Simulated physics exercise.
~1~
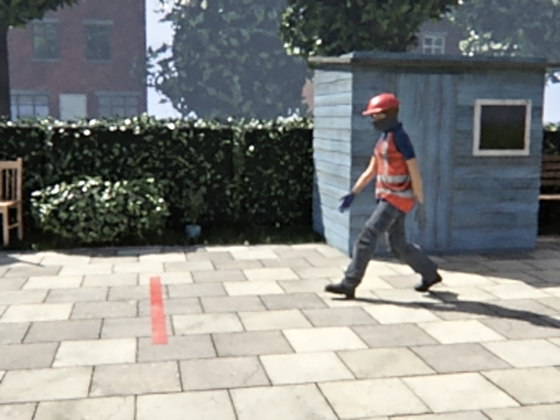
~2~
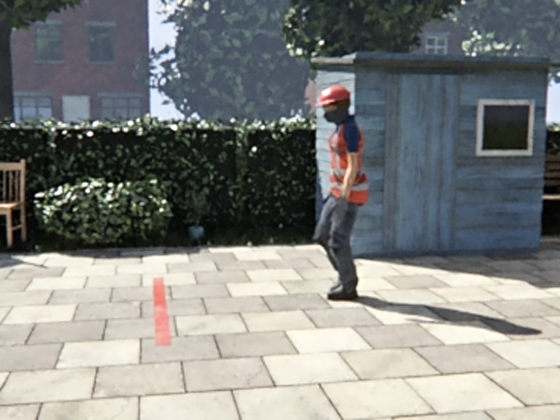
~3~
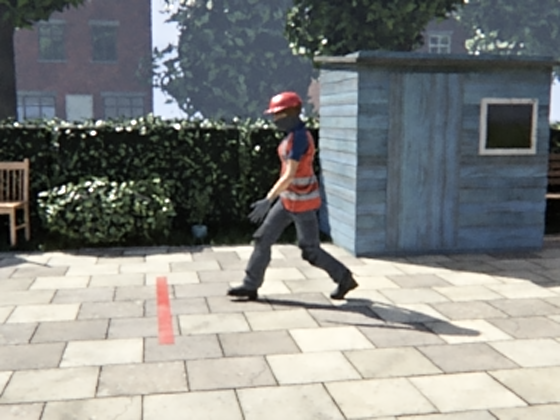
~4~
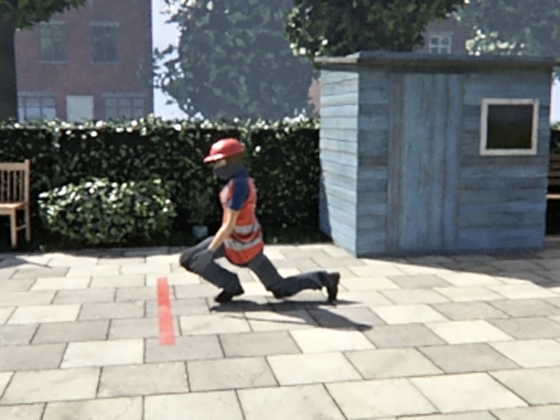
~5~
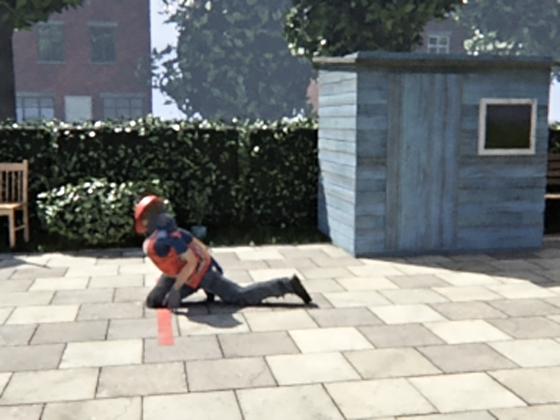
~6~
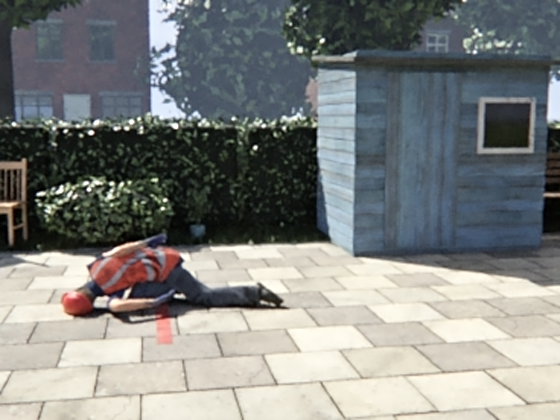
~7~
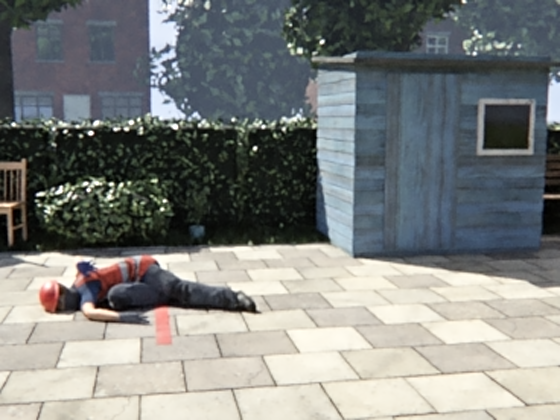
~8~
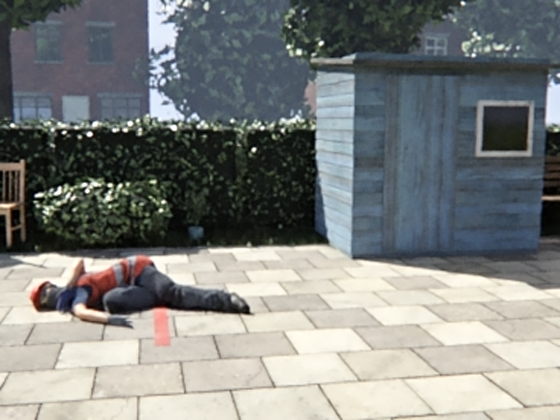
Person in a red helmet and orange vest striding left across paving, collapsing forward and ending lying across the red tape.
